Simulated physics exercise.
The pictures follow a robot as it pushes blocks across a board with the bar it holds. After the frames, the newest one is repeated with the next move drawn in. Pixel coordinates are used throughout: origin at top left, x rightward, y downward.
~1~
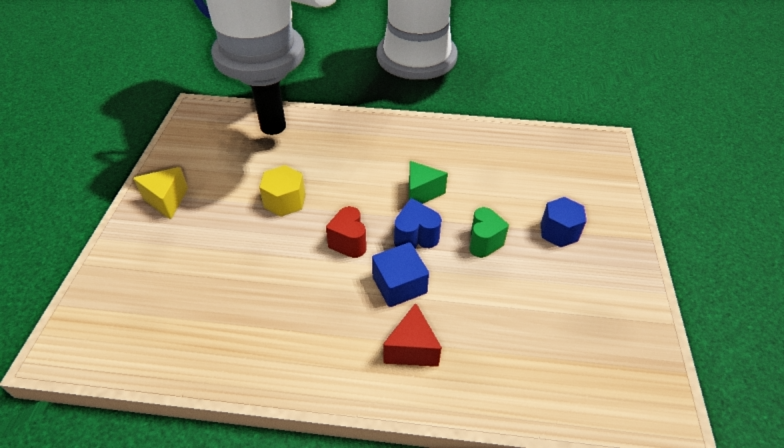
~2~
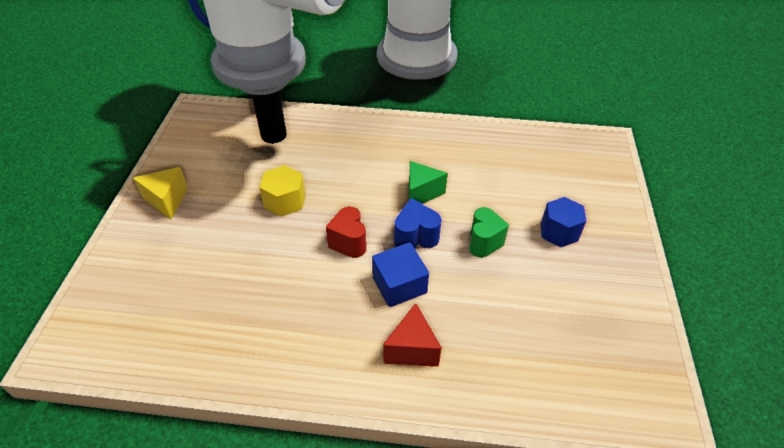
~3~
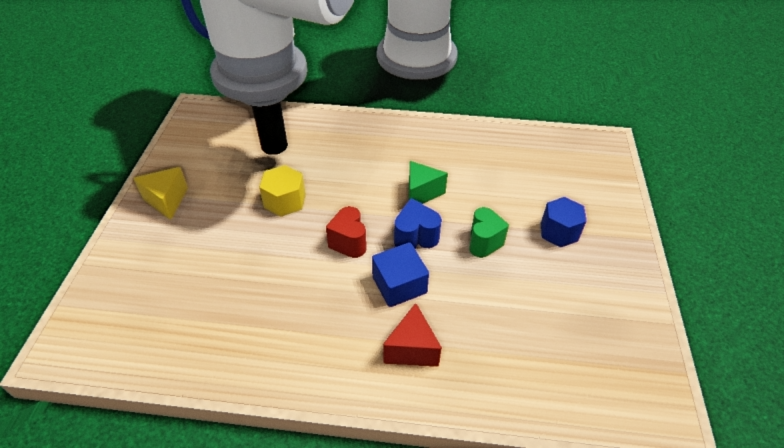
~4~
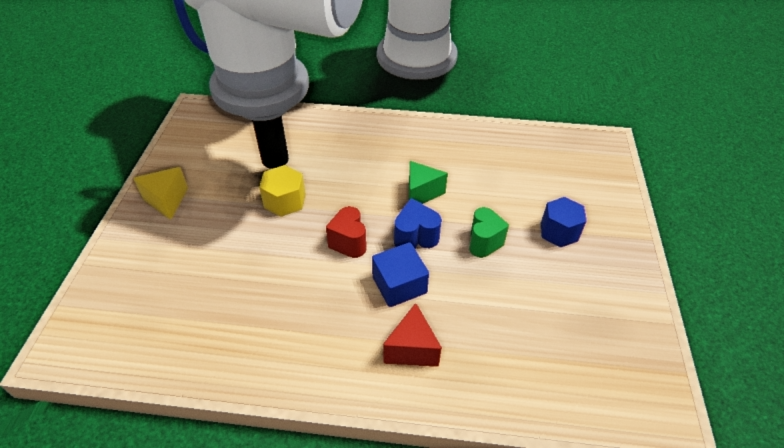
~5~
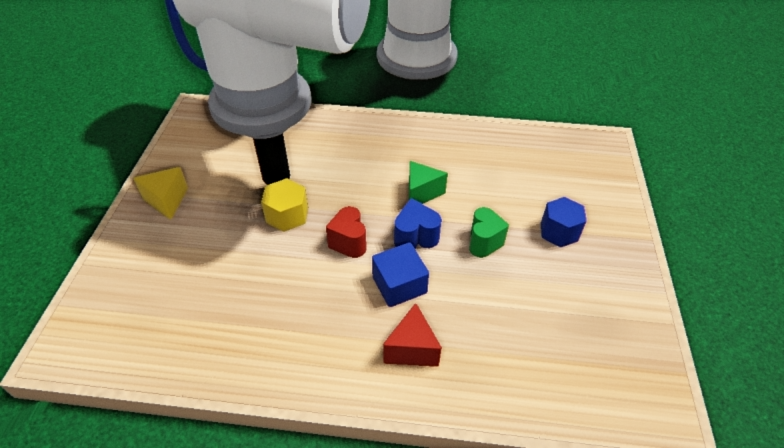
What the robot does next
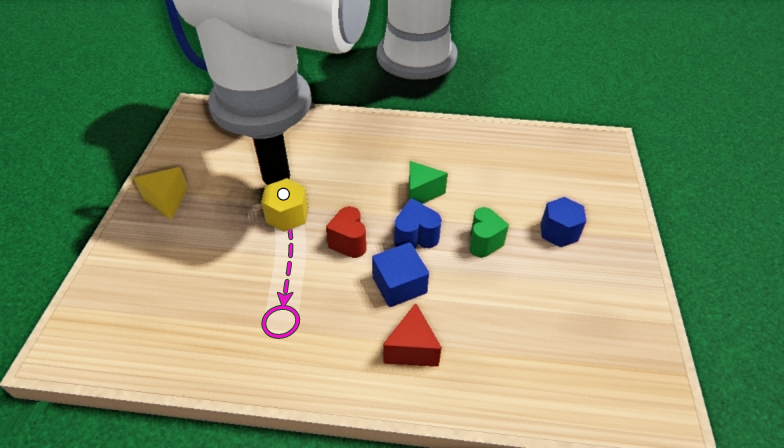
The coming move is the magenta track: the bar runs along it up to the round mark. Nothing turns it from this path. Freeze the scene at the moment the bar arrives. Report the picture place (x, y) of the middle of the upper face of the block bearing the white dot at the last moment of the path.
At pixel (310, 321).
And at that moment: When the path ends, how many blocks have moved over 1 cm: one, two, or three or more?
In total, one block gets moved by over 1 cm.
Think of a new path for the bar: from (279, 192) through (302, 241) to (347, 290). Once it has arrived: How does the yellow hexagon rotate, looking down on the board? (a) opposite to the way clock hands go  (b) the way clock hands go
b - the way clock hands go.
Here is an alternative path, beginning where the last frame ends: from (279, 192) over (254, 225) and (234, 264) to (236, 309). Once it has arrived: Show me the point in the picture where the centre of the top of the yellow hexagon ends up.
Somewhere near (283, 211).
Path on the board, from (279, 192) via (291, 249), ending at (281, 322); the dot is on the yellow hexagon.
On the path given first. One third of the way, bar at (287, 214); yellow hexagon at (293, 235).
Two thirds of the way, bar at (285, 259); yellow hexagon at (298, 282).
At the end, bar at (277, 308); yellow hexagon at (310, 321), turned 40° anticlockwise; red heart block in place.
